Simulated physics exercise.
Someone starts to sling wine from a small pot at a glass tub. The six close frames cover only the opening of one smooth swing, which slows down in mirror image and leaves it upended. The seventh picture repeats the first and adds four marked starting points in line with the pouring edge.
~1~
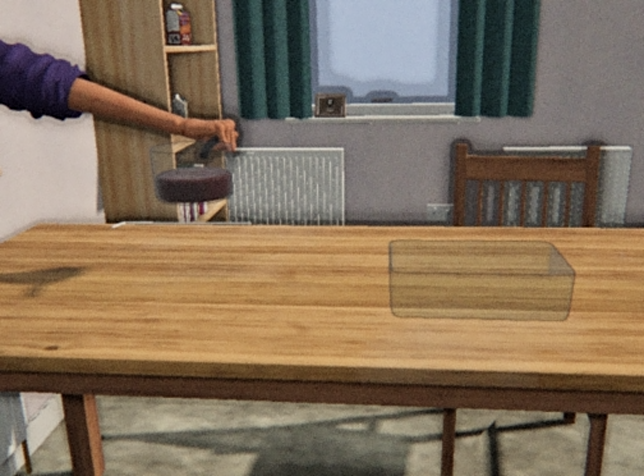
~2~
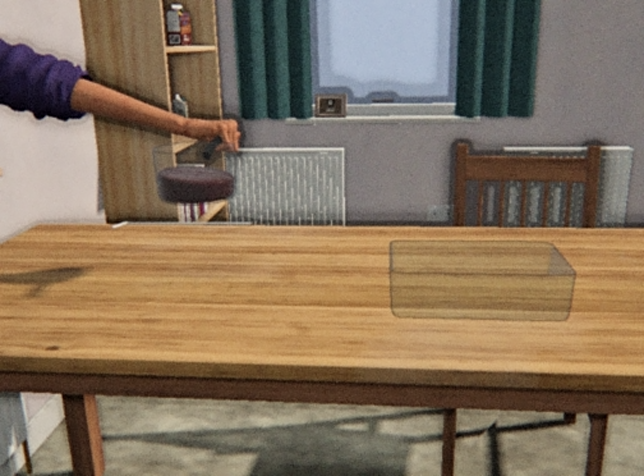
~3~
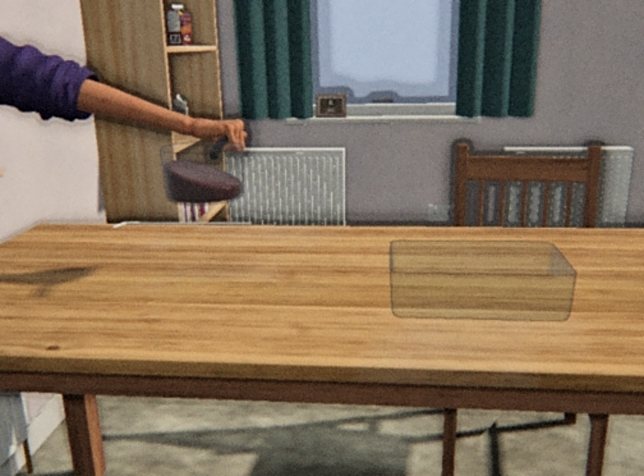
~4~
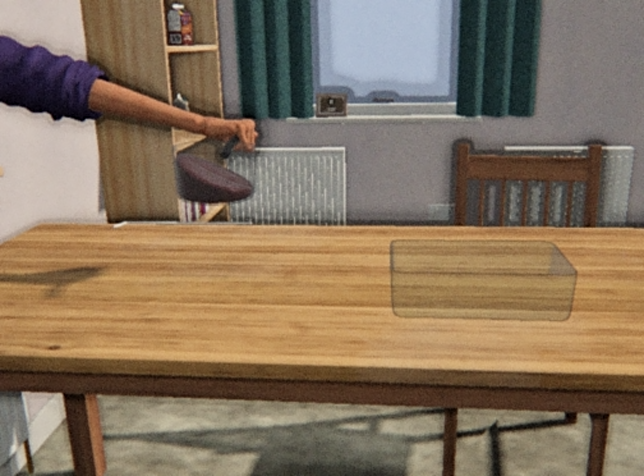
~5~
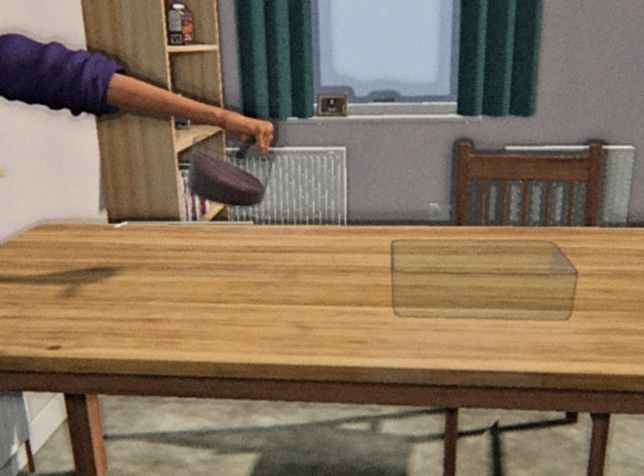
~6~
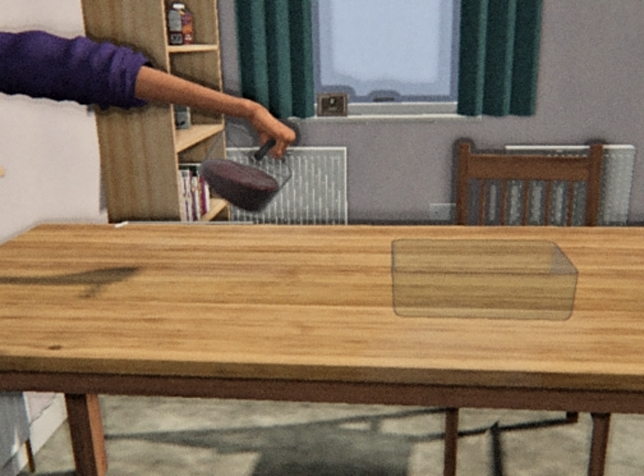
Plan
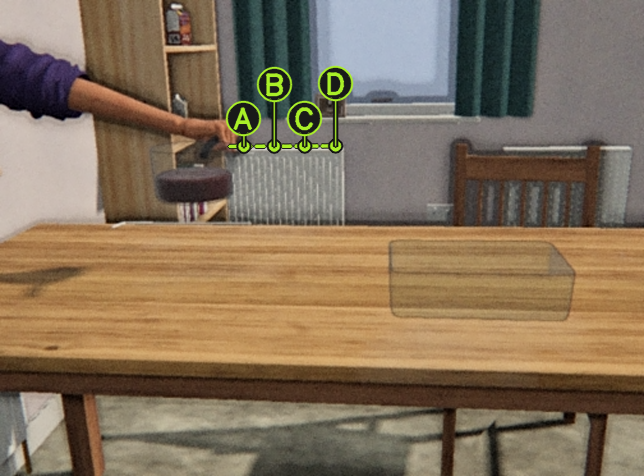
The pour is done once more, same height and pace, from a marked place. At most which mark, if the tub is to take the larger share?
Dot B.
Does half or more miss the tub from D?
No, not at all.
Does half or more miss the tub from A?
Yes, it does.
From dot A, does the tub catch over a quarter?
No, it does not.
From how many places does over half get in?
Three of the four.
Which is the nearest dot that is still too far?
That would be A.
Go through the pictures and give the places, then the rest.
Upright, lip at (229, 146); tub from (390, 315) to (568, 319); nothing has left yet, in the first frame.
Upright, lip at (232, 146); nothing has left yet, in the second frame.
Upright, lip at (240, 146); nothing has left yet, in the third frame.
Upright, lip at (253, 147); nothing has left yet, in the fourth frame.
Tipped about 15°, lip at (272, 156); nothing has left yet, in the fifth frame.
Tipped about 38°, lip at (290, 175); nothing has left yet, in the sixth frame.
On the marked copy, A at (243, 146); B at (274, 146); C at (304, 146); D at (335, 145).
If A is chosen, about 12 % lands in the tub, 84 % falls short and 4 % goes beside or beyond.
If B is chosen, about 76 % lands in the tub, 12 % falls short and 12 % goes beside or beyond.
If C is chosen, about 84 % lands in the tub, 3 % falls short and 13 % goes beside or beyond.
If D is chosen, about 75 % lands in the tub, 3 % falls short and 22 % goes beside or beyond.
